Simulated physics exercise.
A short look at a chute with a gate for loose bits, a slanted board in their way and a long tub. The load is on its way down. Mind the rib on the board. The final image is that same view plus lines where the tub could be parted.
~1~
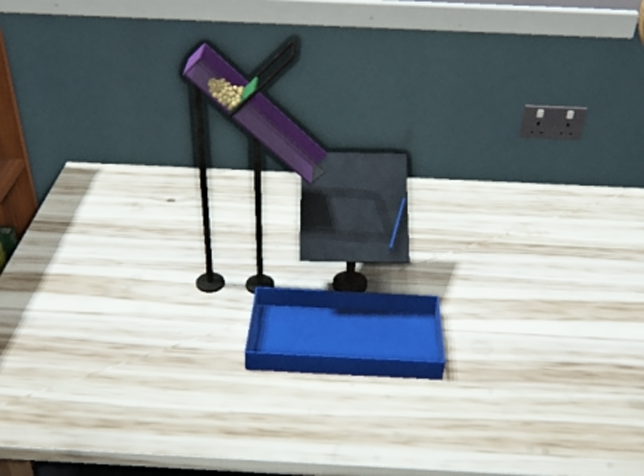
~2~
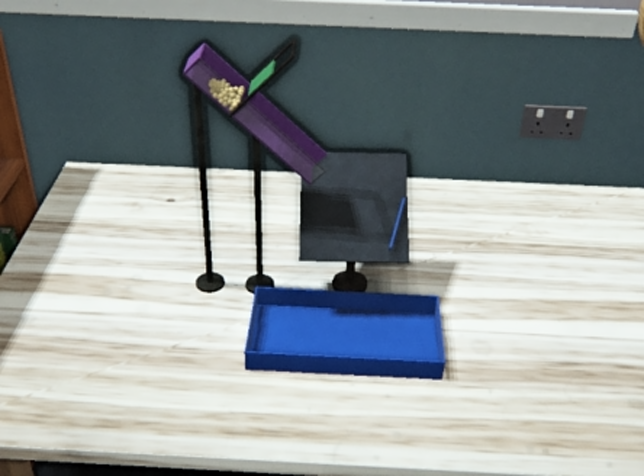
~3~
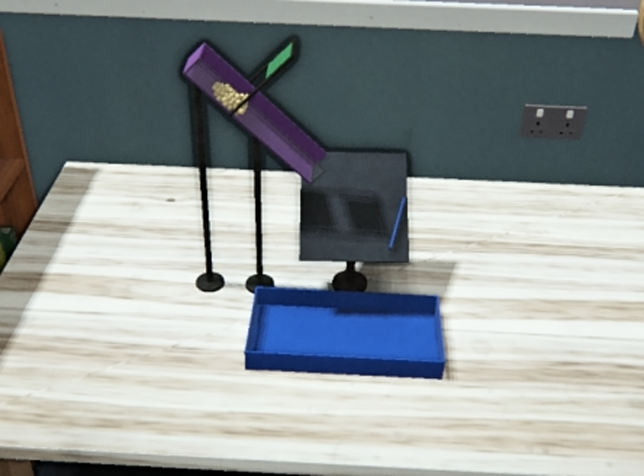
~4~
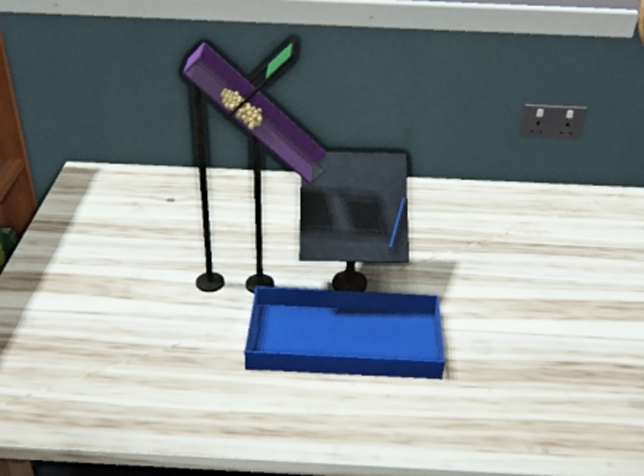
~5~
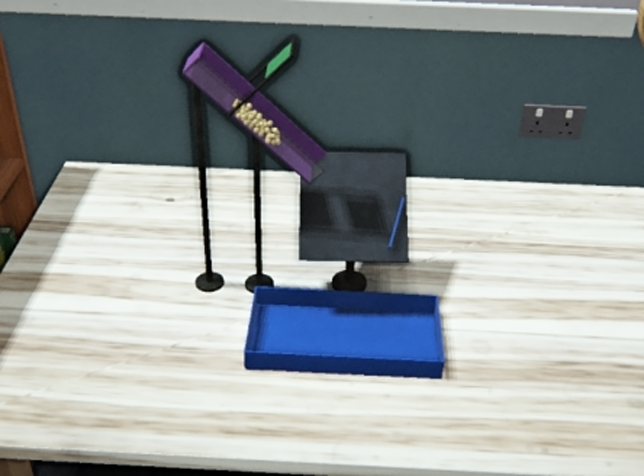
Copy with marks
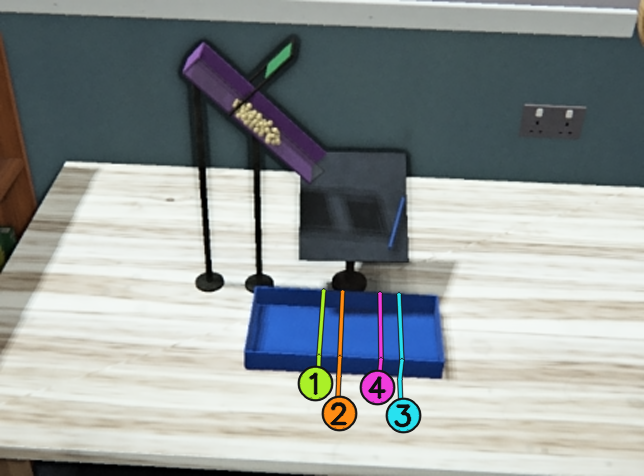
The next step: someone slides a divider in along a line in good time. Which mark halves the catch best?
4.
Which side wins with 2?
More lands on the right.
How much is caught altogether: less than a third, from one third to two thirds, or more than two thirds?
It is more than two thirds.
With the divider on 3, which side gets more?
The left side.
On the marked copy, line 1 crosses the front rim at (319, 355); line 2 crosses the front rim at (339, 356); line 3 crosses the front rim at (401, 359); line 4 crosses the front rim at (381, 358).
With 1, of what is caught, a stray few on the left of the divider, nearly all on the right.
With 2, of what is caught, a stray few on the left of the divider, nearly all on the right.
With 3, of what is caught, most on the left of the divider, a small part on the right.
With 4, of what is caught, about half on the left of the divider, about half on the right.
